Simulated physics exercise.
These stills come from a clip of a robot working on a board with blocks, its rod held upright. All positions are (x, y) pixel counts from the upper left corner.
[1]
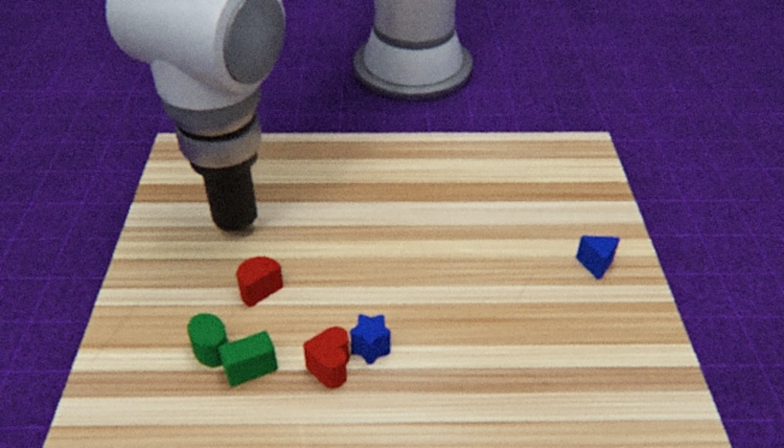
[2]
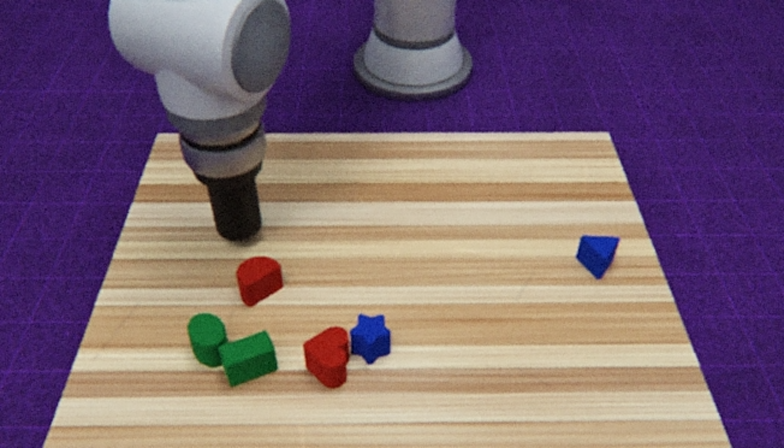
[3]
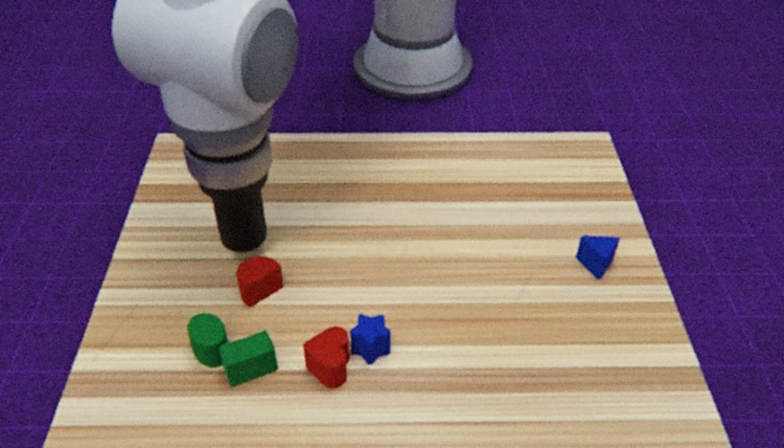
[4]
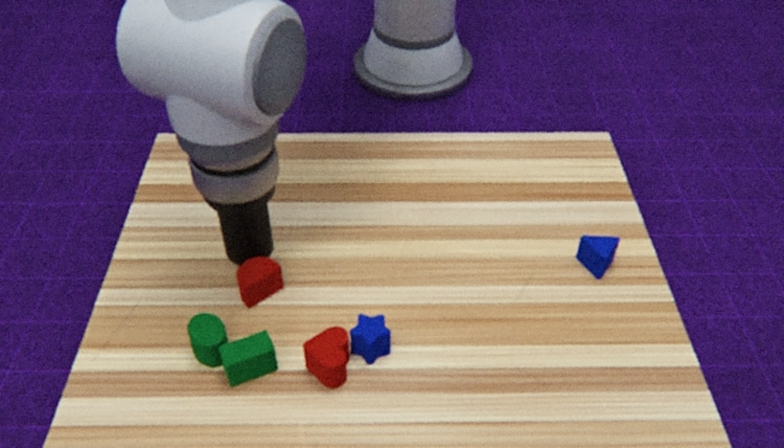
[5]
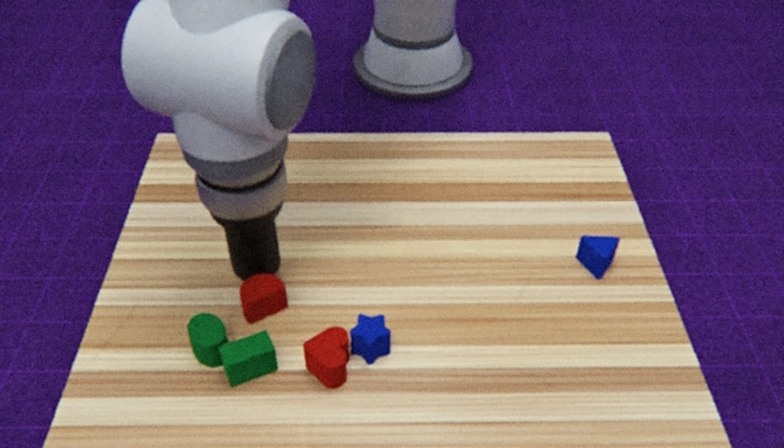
A robot arm moves down the board and nudges a red block slightly toward the viewer.
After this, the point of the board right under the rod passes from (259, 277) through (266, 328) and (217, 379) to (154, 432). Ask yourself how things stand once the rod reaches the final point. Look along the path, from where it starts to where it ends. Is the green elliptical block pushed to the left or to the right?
To the path's right.
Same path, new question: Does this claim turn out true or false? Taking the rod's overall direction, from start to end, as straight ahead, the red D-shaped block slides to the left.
True - the claim holds.
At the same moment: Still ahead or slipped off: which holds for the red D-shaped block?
At the end of the path, the rod has already lost the red D-shaped block, which lies beside or behind it.
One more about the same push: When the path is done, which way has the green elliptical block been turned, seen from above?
It spins with the clock.
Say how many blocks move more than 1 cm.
In total, three or more blocks get moved by over 1 cm.
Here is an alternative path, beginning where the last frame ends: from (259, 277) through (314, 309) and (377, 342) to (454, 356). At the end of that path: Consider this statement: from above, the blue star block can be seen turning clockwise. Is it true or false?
This is true.
What follows on the original path. One third of the way, rod (264, 318); green rectangle (242, 373), turned 40° clockwise; red D-shaped block (268, 342).
Two thirds of the way, rod (212, 369); green elliptical block (171, 341), turned 90° clockwise; green rectangle (236, 396), turned 70° clockwise; red D-shaped block (264, 365), turned 40° anticlockwise.
At the end, rod (150, 422); green elliptical block (170, 342), turned 90° clockwise; green rectangle (236, 398), turned 65° clockwise; red D-shaped block (264, 365), turned 40° anticlockwise; red heart unmoved.
